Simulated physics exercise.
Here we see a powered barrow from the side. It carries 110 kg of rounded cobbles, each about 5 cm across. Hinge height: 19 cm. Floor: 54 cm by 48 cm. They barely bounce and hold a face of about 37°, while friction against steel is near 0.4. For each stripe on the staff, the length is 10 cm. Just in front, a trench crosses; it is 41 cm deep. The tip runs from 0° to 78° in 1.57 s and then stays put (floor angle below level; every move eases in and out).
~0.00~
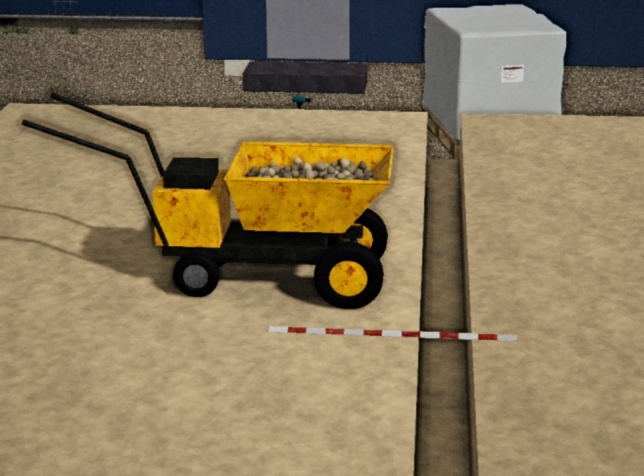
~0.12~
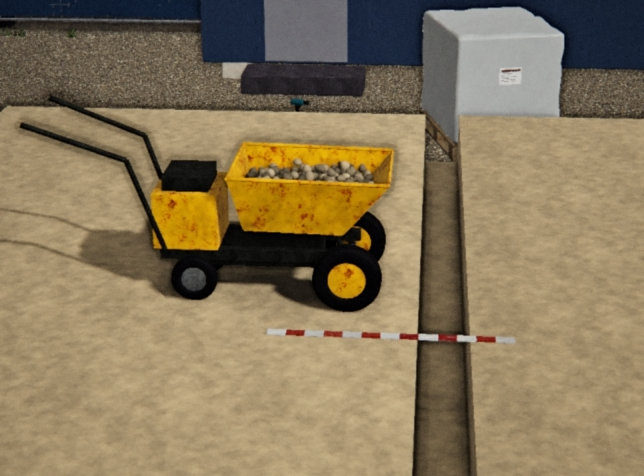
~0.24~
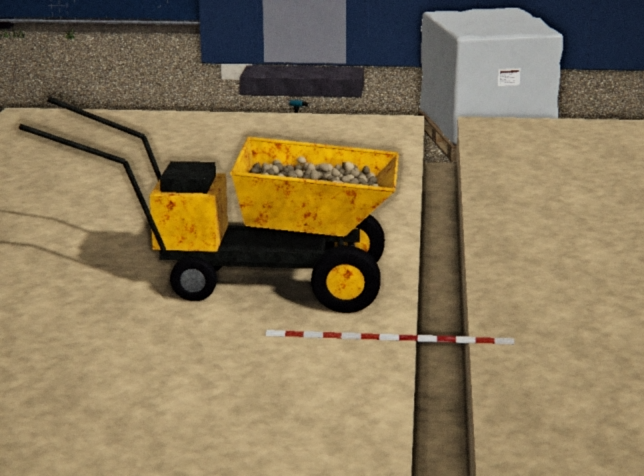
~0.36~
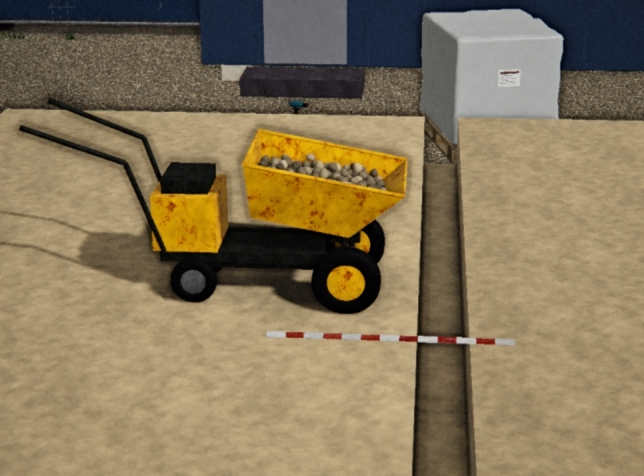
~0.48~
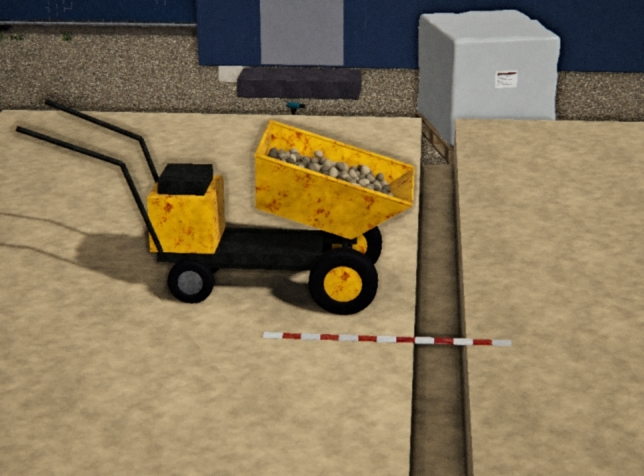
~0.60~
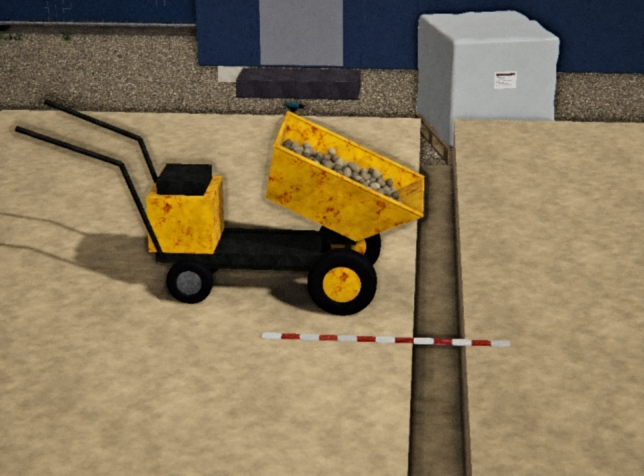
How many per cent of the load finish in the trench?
About 35 per cent.
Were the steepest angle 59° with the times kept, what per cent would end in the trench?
Roughly 25% would end there.
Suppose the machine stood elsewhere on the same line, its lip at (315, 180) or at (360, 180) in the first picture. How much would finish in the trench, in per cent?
Roughly 60 per cent, then 85 per cent.
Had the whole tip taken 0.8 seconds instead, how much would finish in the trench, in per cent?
Close to 25 percent, then.
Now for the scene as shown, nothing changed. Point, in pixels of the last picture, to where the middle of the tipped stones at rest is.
Around (485, 296).
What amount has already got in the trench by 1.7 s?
By then, around 10 percent.
After 1.2 s the floor is at 66°; 99 % in the tray, 1 % in the trench; the foremost stones are at (463, 260).
After 1.7 s the floor is at 78°; 41 % in the tray, 11 % in the trench, 48 % past the trench; the foremost stones are at (575, 305).
After 2.0 s the floor is at 78°; 15 % in the tray, 20 % in the trench, 64 % past the trench; the foremost stones are at (622, 303).
After 4.0 s the floor is at 78°; 3 % in the tray, 35 % in the trench, 62 % past the trench; the foremost stones are at (637, 298).
